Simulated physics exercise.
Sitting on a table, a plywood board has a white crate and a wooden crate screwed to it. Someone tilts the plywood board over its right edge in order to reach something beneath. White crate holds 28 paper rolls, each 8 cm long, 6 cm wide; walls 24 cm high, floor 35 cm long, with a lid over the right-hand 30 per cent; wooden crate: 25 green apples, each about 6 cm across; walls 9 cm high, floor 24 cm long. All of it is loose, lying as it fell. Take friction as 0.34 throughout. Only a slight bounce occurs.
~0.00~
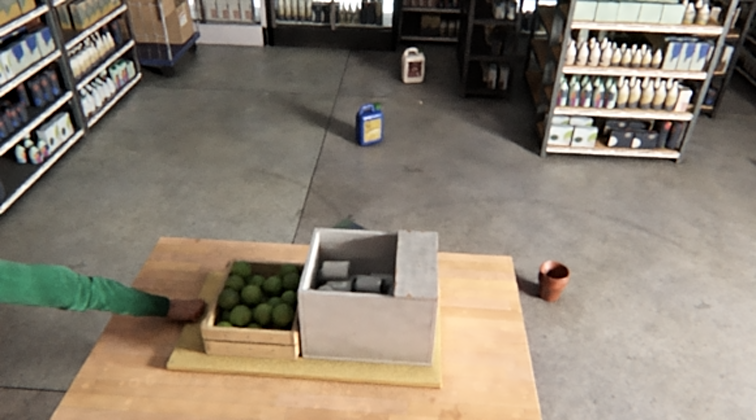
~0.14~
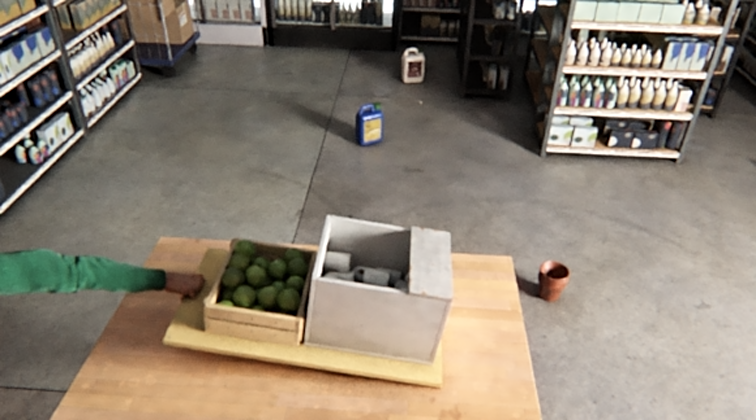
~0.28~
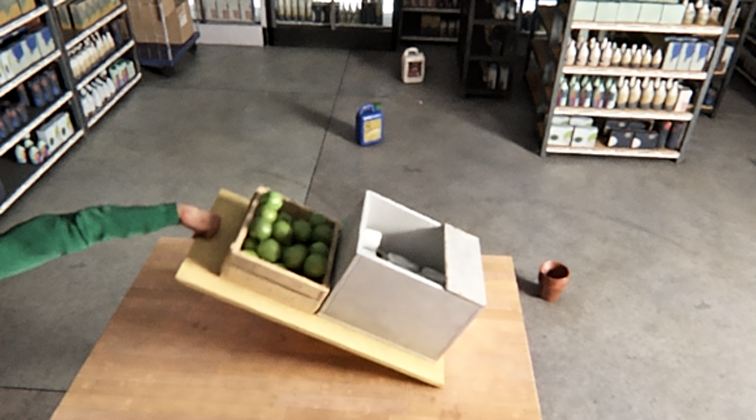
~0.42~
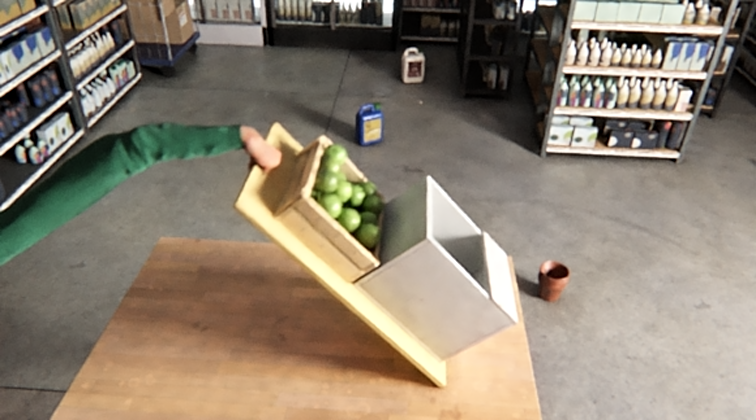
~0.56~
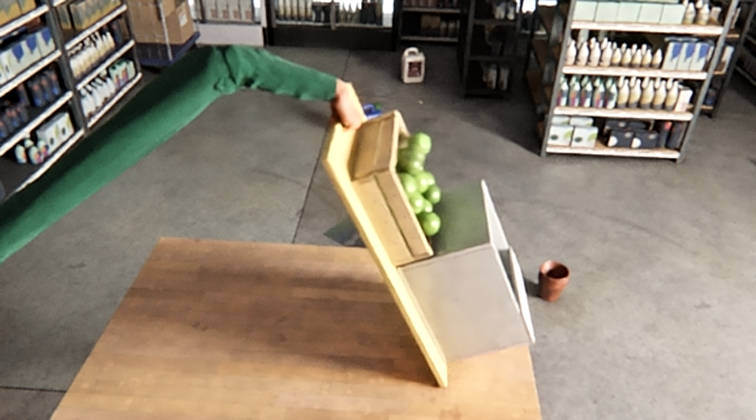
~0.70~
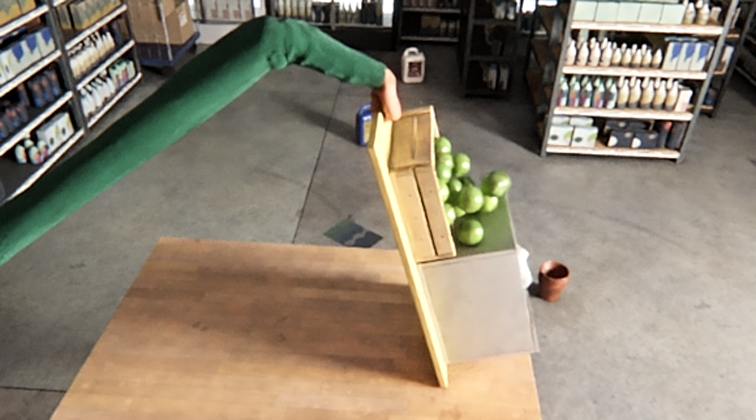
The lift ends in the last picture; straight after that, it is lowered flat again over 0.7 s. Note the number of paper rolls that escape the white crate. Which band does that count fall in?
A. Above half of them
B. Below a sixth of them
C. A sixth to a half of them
Below a sixth of them.
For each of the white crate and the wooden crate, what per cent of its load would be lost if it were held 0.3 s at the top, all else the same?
In that case white crate 0, wooden crate 50 per cent.
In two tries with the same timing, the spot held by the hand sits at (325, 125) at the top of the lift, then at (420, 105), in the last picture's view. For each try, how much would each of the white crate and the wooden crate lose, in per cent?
White crate 0 then 10, wooden crate 40 then 90 per cent.
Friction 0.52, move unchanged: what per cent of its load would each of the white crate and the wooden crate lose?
In that case the white crate sheds 0 per cent, while the wooden crate sheds 70 per cent.
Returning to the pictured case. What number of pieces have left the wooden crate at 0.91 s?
At that moment the wooden crate count out stands near 12.
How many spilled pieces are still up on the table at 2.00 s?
About 1.
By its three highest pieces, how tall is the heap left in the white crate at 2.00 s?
16 cm, more or less.
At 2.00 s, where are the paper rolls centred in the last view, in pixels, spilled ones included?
Their middle is at about (384, 307).
After 0.91 s, tilt 58°; 1 of 28 out of the white crate and 11 of 25 out of the wooden crate.
After 1.17 s, tilt 19°; 1 of 28 out of the white crate and 17 of 25 out of the wooden crate.
After 1.53 s, tilt 0°; 1 of 28 out of the white crate and 17 of 25 out of the wooden crate.
Outcome (at 2.00 s), 1 of 28 out of the white crate and 17 of 25 out of the wooden crate. Asked share, 1 of 28, 4 per cent.
